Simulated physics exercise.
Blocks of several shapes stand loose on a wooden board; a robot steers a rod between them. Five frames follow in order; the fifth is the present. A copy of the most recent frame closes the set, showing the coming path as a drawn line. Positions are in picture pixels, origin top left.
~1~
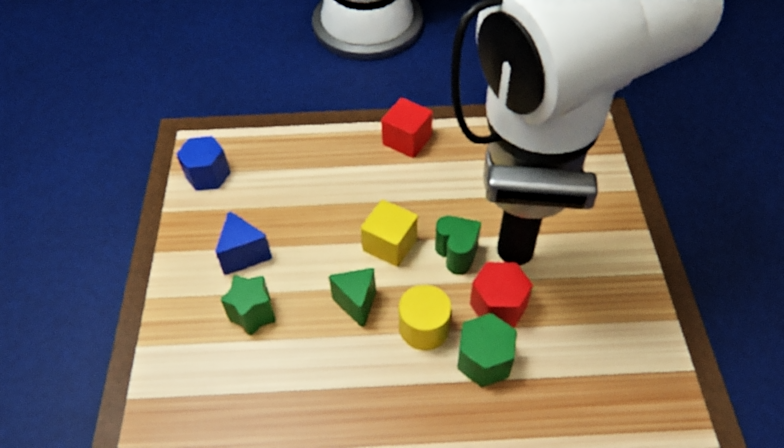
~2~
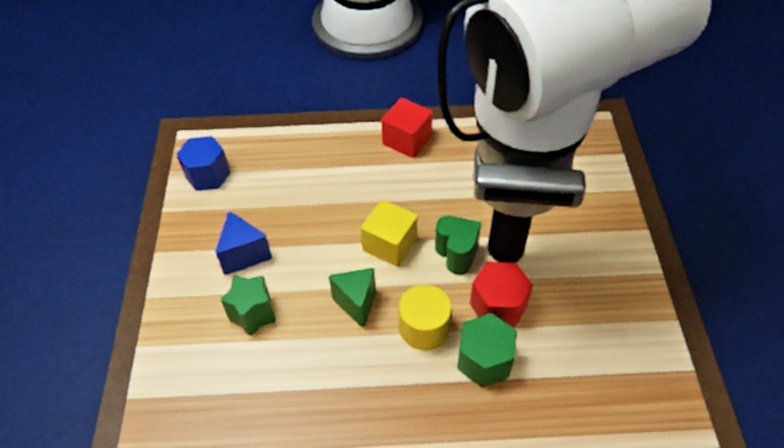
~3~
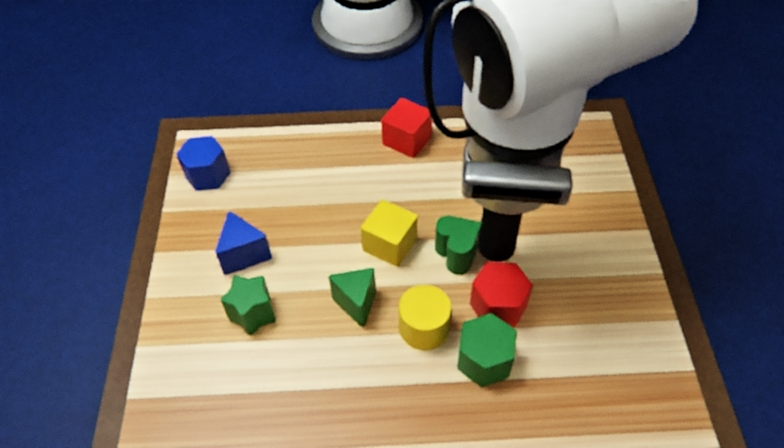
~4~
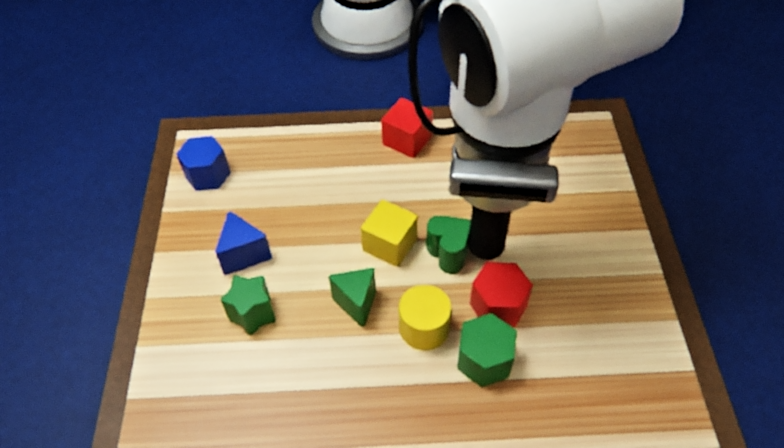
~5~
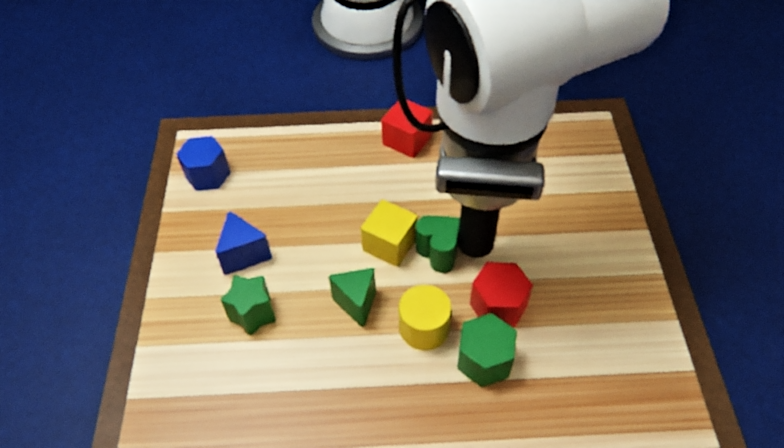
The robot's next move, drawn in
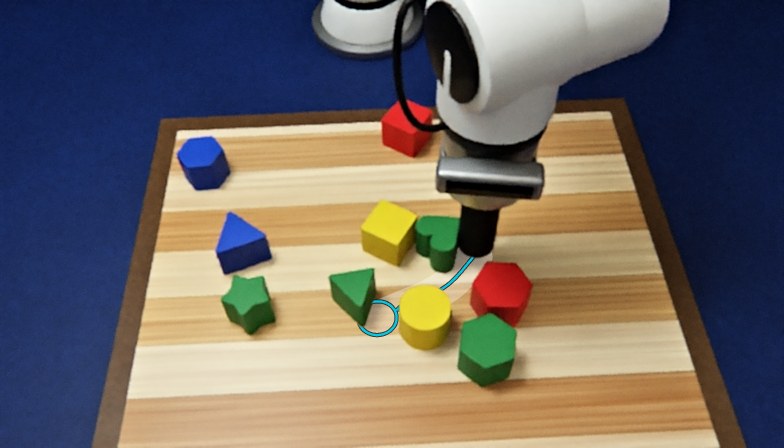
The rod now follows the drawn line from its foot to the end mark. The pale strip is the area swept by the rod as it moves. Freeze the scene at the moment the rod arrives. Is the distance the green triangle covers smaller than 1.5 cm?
It seems so.
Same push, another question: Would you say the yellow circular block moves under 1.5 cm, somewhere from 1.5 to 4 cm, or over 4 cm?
Overall it shifts between 1.5 and 4 cm.
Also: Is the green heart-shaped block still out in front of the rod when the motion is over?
The answer is no.
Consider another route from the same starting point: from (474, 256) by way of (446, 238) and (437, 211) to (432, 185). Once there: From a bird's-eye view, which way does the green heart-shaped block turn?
It ends up turned anticlockwise.
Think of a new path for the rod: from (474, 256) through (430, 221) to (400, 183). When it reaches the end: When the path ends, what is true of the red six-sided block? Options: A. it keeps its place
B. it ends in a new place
I choose A.
The line goes from (474, 256) via (450, 283) and (416, 302), ending at (378, 318).
On the path given first. One third of the way, rod (451, 271); yellow four-sided block (387, 219); green heart-shaped block (424, 236), turned 45° clockwise.
Two thirds of the way, rod (416, 290); yellow four-sided block (387, 219); yellow circular block (413, 320); green heart-shaped block (424, 236), turned 45° clockwise.
At the end, rod (377, 306); green triangle (344, 284), turned 15° clockwise; yellow four-sided block (387, 219); yellow circular block (398, 333); green heart-shaped block (424, 236), turned 45° clockwise.
